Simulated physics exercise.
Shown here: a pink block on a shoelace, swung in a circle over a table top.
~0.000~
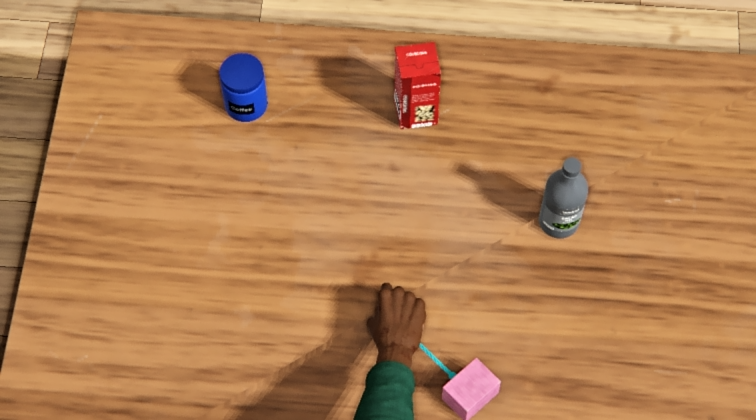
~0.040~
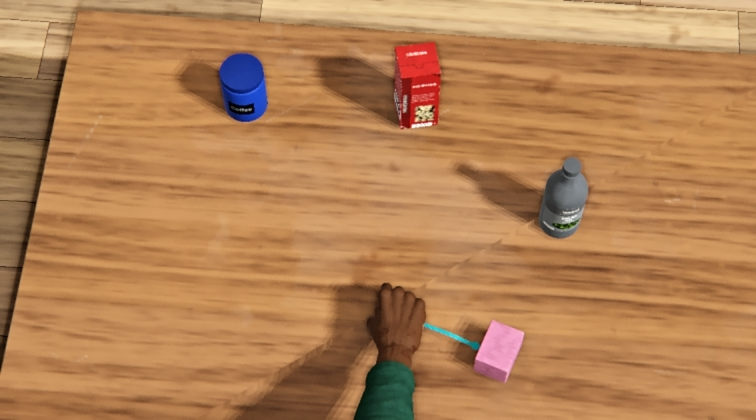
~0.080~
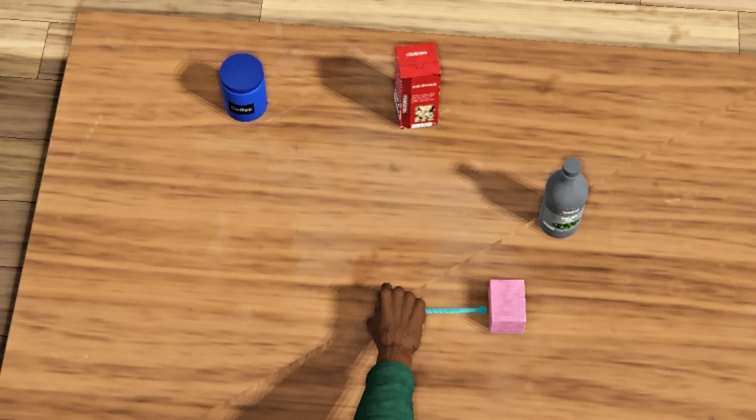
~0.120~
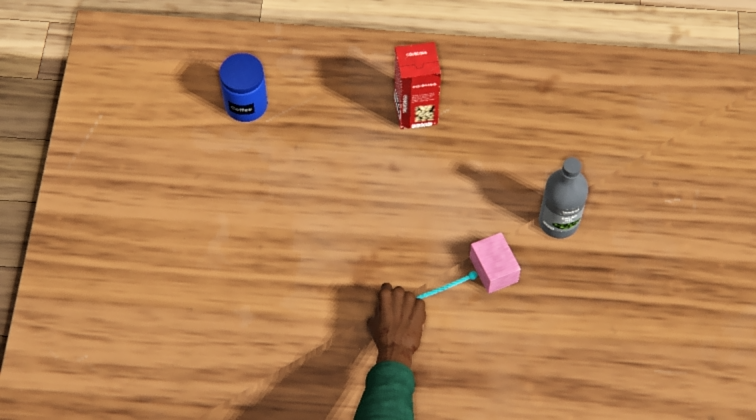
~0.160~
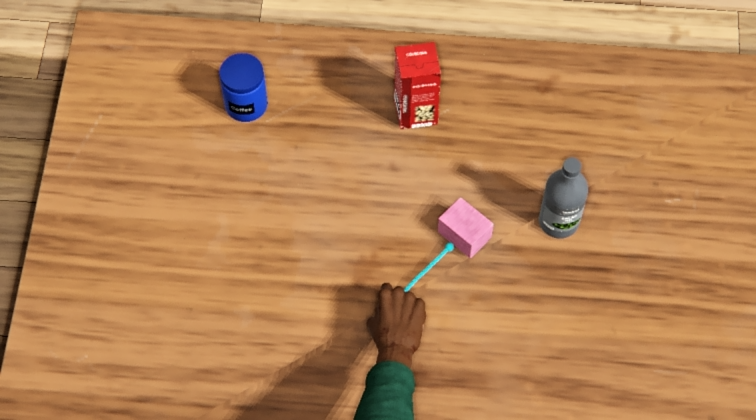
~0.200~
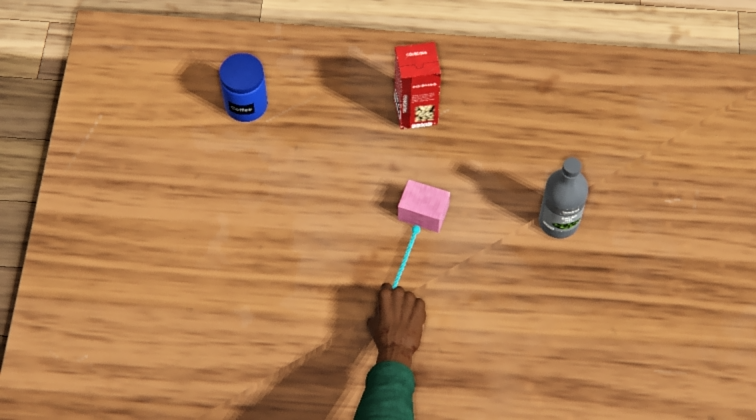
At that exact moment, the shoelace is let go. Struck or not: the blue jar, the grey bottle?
Blue jar: Not struck, grey bottle: Not struck.
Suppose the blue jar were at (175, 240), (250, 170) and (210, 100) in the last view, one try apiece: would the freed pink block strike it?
Okay, first spot it goes free, second spot it gets reached, third spot it goes free.
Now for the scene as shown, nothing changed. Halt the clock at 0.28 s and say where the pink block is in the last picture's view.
I'd say close to (333, 190).
By 0.28 s, block near (333, 190).
By 0.40 s, block near (220, 172).
When it is over, block off the table. The blue jar remains clear and the grey bottle escapes it.
